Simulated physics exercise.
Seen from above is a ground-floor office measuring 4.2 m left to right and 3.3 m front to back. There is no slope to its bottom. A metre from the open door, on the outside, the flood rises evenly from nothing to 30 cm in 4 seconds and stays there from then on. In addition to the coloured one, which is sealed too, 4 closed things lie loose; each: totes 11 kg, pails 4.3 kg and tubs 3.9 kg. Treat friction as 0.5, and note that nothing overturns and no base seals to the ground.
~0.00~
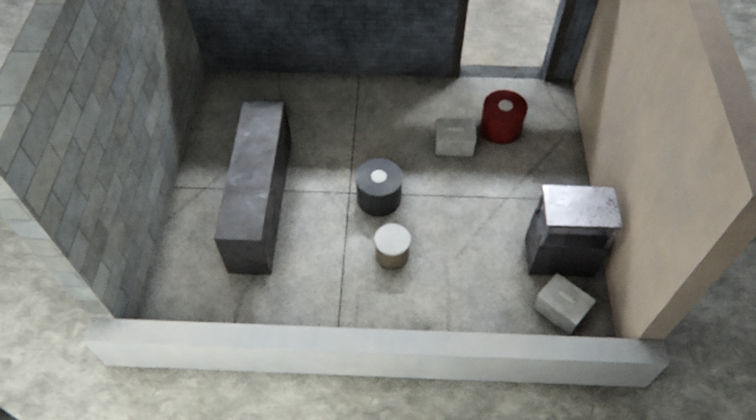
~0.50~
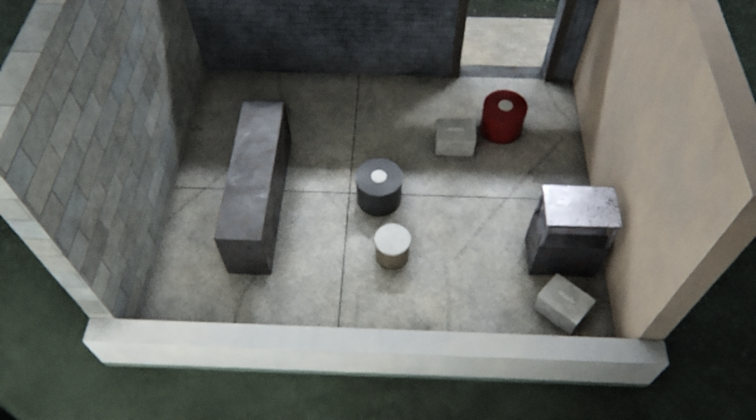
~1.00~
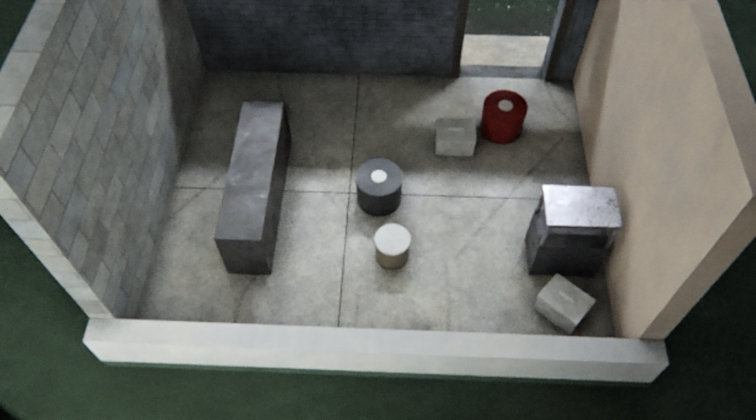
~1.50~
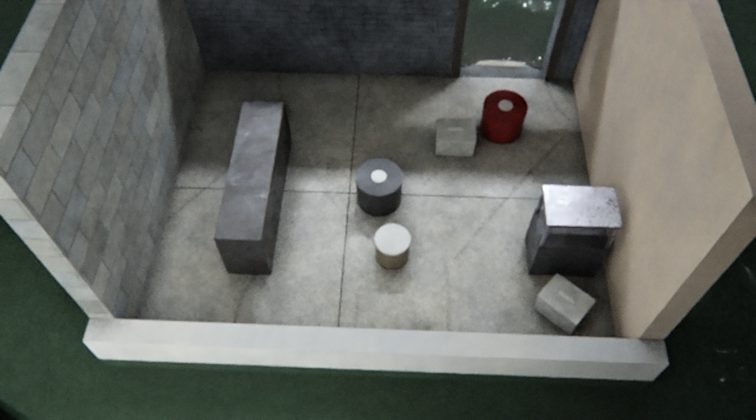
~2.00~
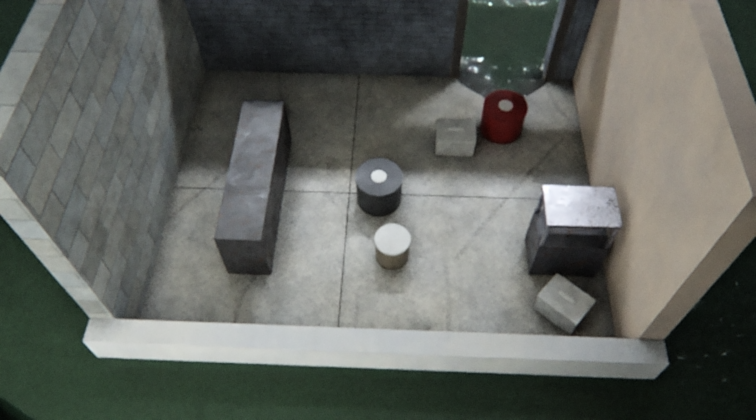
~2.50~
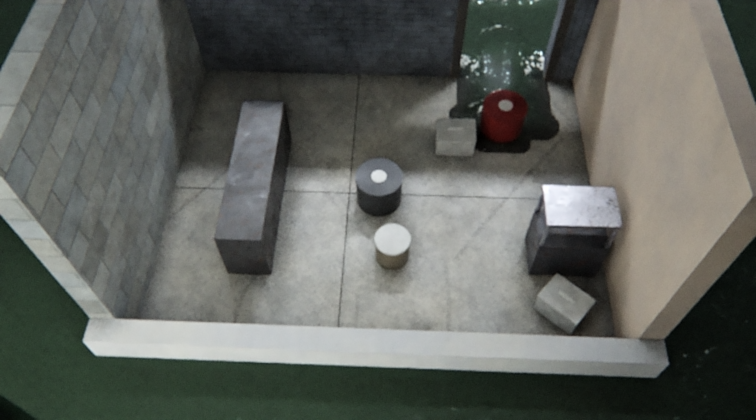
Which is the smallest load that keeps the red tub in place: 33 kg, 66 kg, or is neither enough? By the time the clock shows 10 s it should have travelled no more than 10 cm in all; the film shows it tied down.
Pick: The bigger mass.
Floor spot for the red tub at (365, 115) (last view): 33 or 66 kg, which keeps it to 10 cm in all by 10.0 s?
Result: Both pass.
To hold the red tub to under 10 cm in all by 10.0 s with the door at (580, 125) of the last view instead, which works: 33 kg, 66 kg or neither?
Lab note: Upper mass required.
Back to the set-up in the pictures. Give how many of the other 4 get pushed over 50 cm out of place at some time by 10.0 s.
By my count, 3.
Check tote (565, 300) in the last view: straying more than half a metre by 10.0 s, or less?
Result: Threshold not reached.
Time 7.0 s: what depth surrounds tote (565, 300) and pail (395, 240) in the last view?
Around 2 cm and 12 cm.
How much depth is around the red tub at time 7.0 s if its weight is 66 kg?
Close to 11 cm deep.
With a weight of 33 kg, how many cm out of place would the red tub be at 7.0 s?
It would be some 60 cm from its spot.
After 3.5 s the red tub would be 0 cm from its start with 33 kg and 0 cm from its start with 66 kg; 8 cm of water round it then.
After 4.5 s the red tub would be 14 cm from its start with 33 kg and 0 cm from its start with 66 kg; 9 cm of water round it then.
After 7.0 s the red tub would be 63 cm from its start with 33 kg and 0 cm from its start with 66 kg; 11 cm of water round it then.
After 10.0 s the red tub would be 139 cm from its start with 33 kg and 0 cm from its start with 66 kg; 12 cm of water round it then.
